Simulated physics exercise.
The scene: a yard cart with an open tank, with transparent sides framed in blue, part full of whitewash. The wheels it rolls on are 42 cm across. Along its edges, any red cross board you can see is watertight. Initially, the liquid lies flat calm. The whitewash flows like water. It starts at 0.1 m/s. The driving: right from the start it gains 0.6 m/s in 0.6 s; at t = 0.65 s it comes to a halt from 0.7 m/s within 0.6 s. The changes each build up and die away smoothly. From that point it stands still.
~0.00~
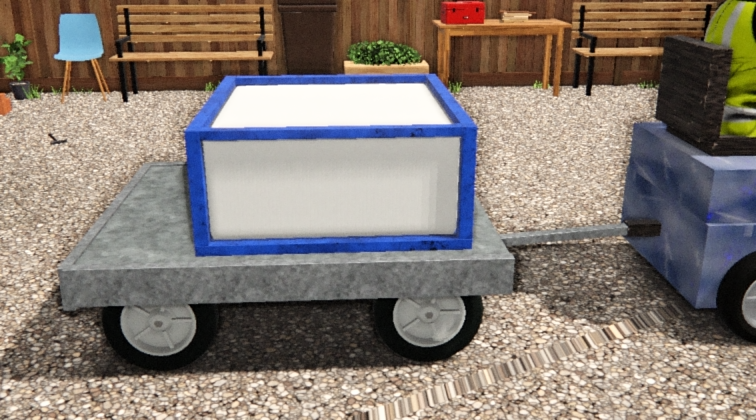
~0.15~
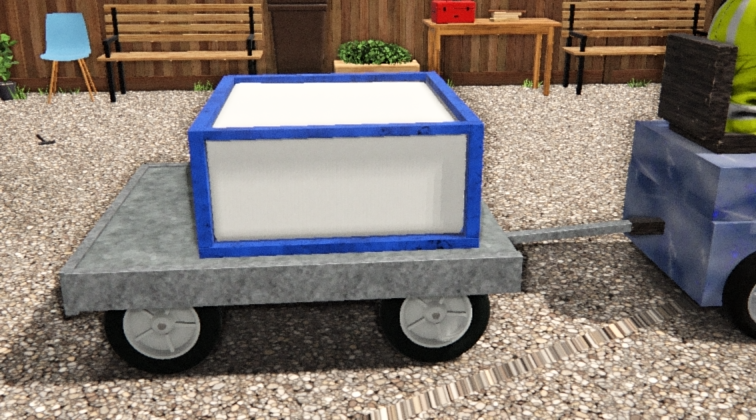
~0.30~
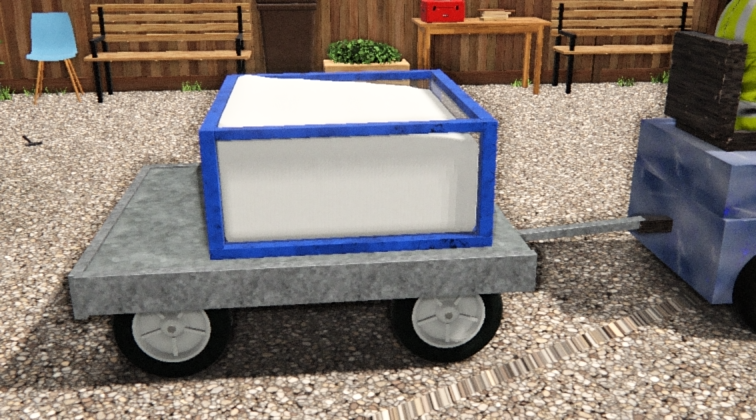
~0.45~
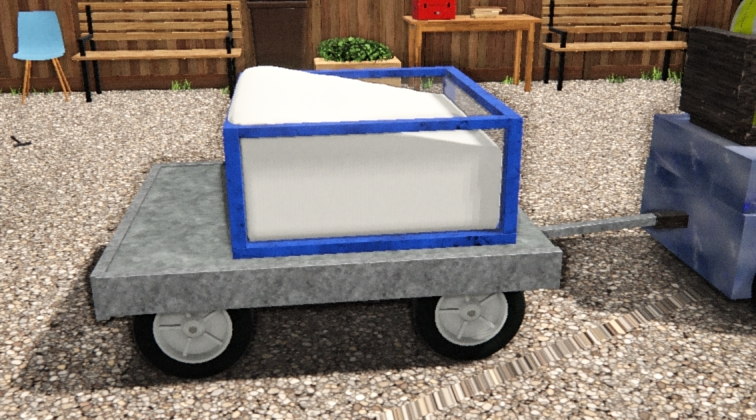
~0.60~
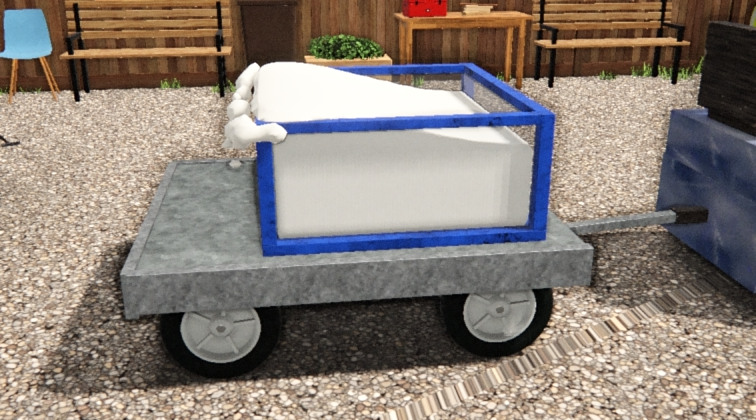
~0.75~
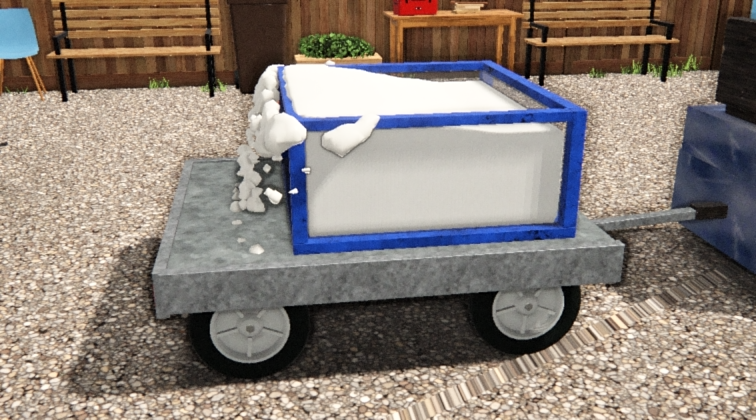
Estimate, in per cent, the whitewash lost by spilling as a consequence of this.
Around 14 in every hundred parts is lost.
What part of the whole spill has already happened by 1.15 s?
Around 20 percent of it.
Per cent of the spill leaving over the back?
Some 30 per cent of it.
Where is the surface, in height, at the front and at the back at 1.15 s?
Front 52 cm, back 22 cm.
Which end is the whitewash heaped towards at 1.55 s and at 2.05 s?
Towards the aft, and after that towards the aft.
Then, 1.15 s in, the surface is 52 cm up at the front and 23 cm at the back; 2 per cent is out, over the back, a little elsewhere.
Then, 1.55 s in, the surface is 34 cm up at the front and 39 cm at the back; 9 per cent is out, mostly over the front, some over the back.
Then, 2.05 s in, the surface is 26 cm up at the front and 37 cm at the back; 11 per cent is out, over the front and the back, a little elsewhere.
Then, 4.24 s in, 14 per cent is out, over the front and the back, a little elsewhere, 48 of 351 litres.
